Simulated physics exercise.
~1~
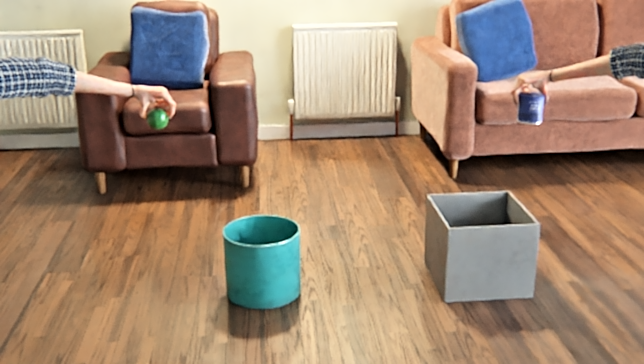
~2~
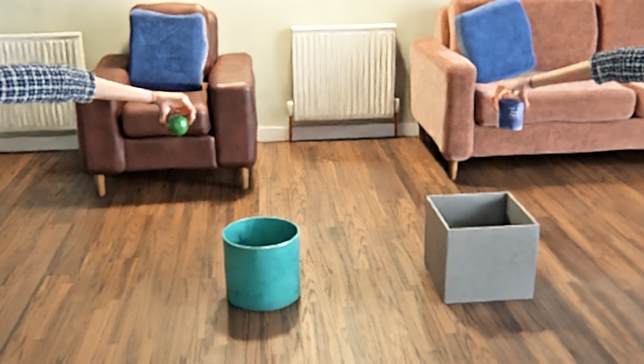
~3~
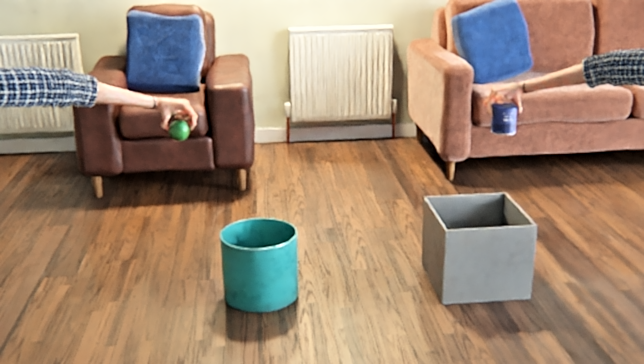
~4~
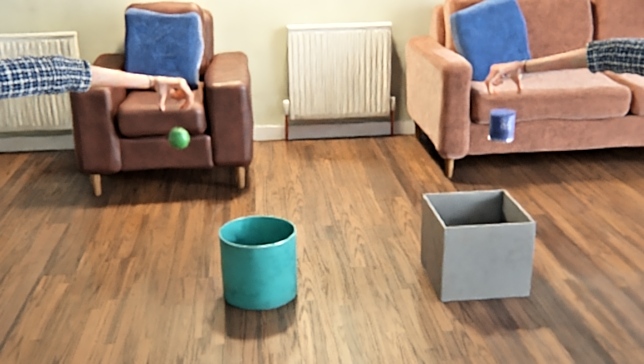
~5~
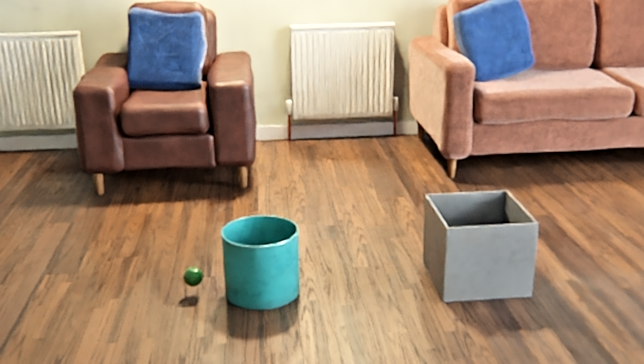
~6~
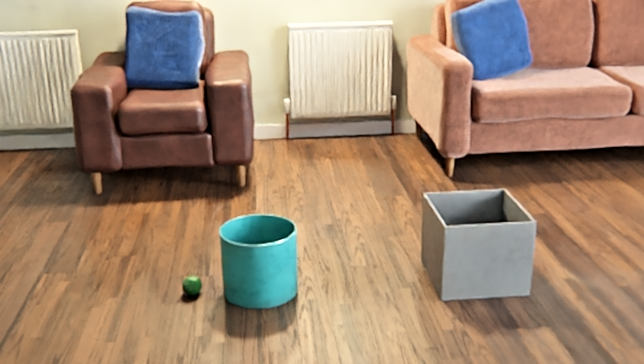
Two hands reached in from opposite sides and let go of a green apple and a blue tin; the apple missed the teal bucket and came to rest on the wooden floor to its left, while the tin dropped into the grey box.
